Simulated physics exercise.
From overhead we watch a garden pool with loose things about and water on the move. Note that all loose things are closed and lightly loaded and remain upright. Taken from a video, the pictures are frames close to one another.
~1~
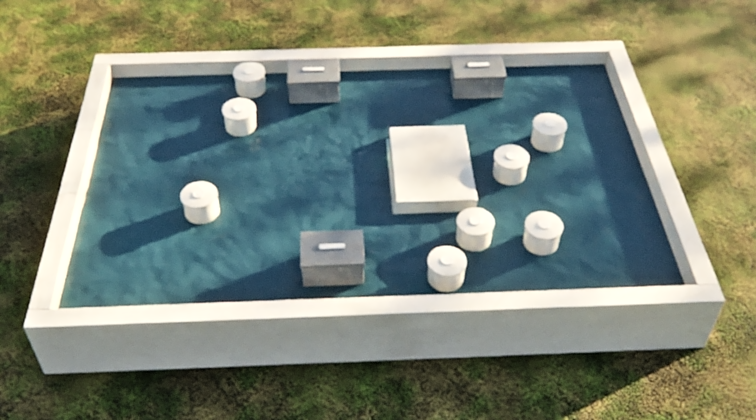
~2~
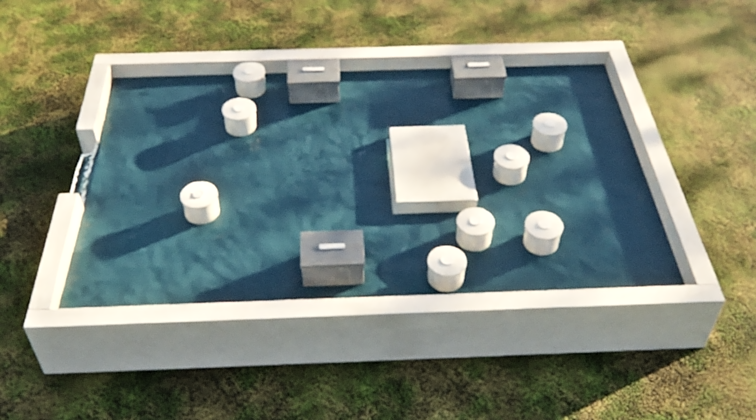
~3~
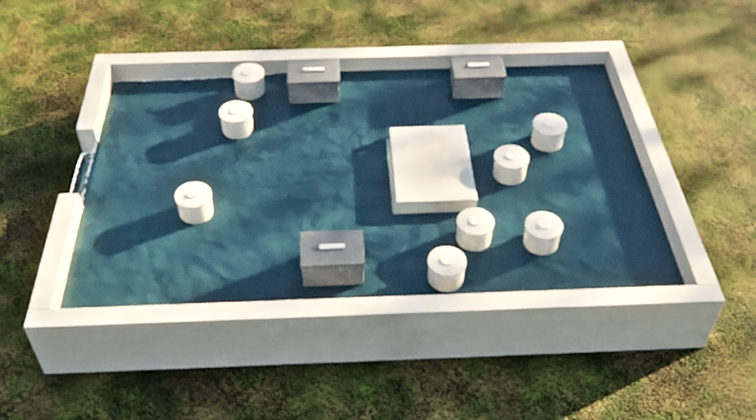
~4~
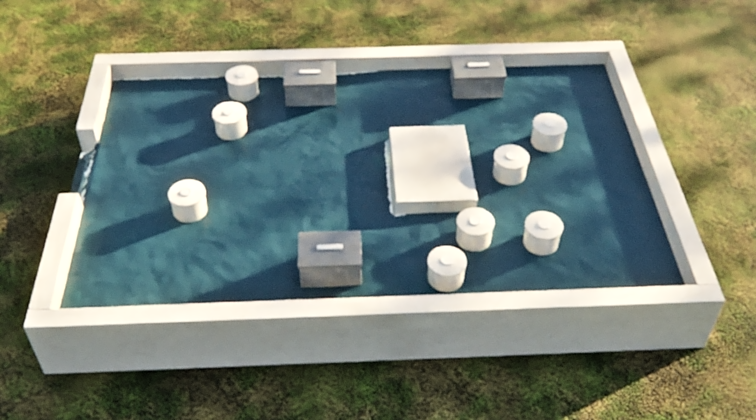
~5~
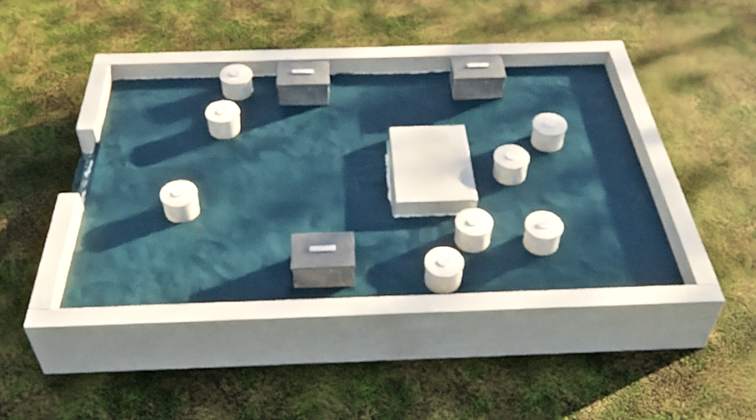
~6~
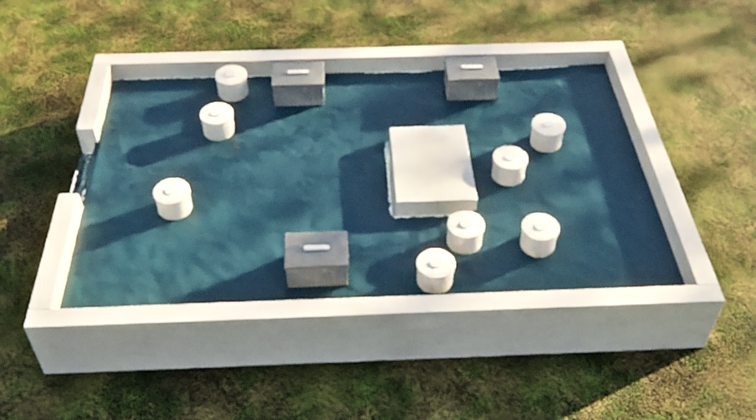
A rectangular garden pool with pale walls and blue water sits on patchy grass, seen from above by a still camera. A square white block stands right of centre, with three grey boxes and several round white tubs scattered around it. A gap opens in the left wall with water running at it, and the tubs on the left drift slightly leftward, followed by the grey boxes and tubs farther right.
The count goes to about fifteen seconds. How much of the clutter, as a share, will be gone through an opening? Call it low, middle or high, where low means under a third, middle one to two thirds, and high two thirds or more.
Low.
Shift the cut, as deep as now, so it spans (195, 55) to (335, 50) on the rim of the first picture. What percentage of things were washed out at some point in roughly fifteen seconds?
Something like 40 percent.
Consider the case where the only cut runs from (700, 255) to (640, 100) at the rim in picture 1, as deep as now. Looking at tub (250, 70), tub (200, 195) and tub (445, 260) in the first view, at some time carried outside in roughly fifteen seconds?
First never leaves, second never leaves, third escapes.
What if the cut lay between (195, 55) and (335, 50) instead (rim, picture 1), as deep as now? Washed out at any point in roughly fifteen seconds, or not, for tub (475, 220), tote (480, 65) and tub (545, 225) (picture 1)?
Retained, lost and retained.
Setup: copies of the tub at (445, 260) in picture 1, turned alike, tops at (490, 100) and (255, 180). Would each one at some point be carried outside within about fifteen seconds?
Remains, exits.
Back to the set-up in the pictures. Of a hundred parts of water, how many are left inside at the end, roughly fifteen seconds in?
Close to 70 per cent.
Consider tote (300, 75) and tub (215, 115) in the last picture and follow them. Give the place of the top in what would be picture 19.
First near (247, 81), second near (135, 136).
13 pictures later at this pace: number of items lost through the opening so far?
The answer here is 1.
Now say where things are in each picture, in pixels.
The first picture shows a tub at (199, 195), afloat; a tub at (239, 109), afloat; 0 of 11 have shifted.
The second picture shows a tub at (199, 195), afloat; a tub at (239, 109) floats; 0 of 11 have shifted.
The third picture shows a tub at (193, 195), afloat, close to its start; a tub at (236, 111) floats; 0 of 11 have shifted.
The fourth picture shows a tub at (187, 193), afloat, close to its start; a tub at (229, 113) floats, close to its start; 3 of 11 have shifted.
The fifth picture shows a tub at (179, 193), afloat, close to its start; a tub at (222, 112) floats, close to its start; 5 of 11 have shifted.
The sixth picture shows a tub at (172, 191), afloat, close to its start; a tub at (216, 113) floats, close to its start; 7 of 11 have shifted.
A moment on, 0 of 11 are out; 11 afloat.
Next, 1 of 11 are out; 10 afloat.
Later, 2 of 11 are out; 9 afloat.
In the end, 2 of 11 are out; 9 afloat.
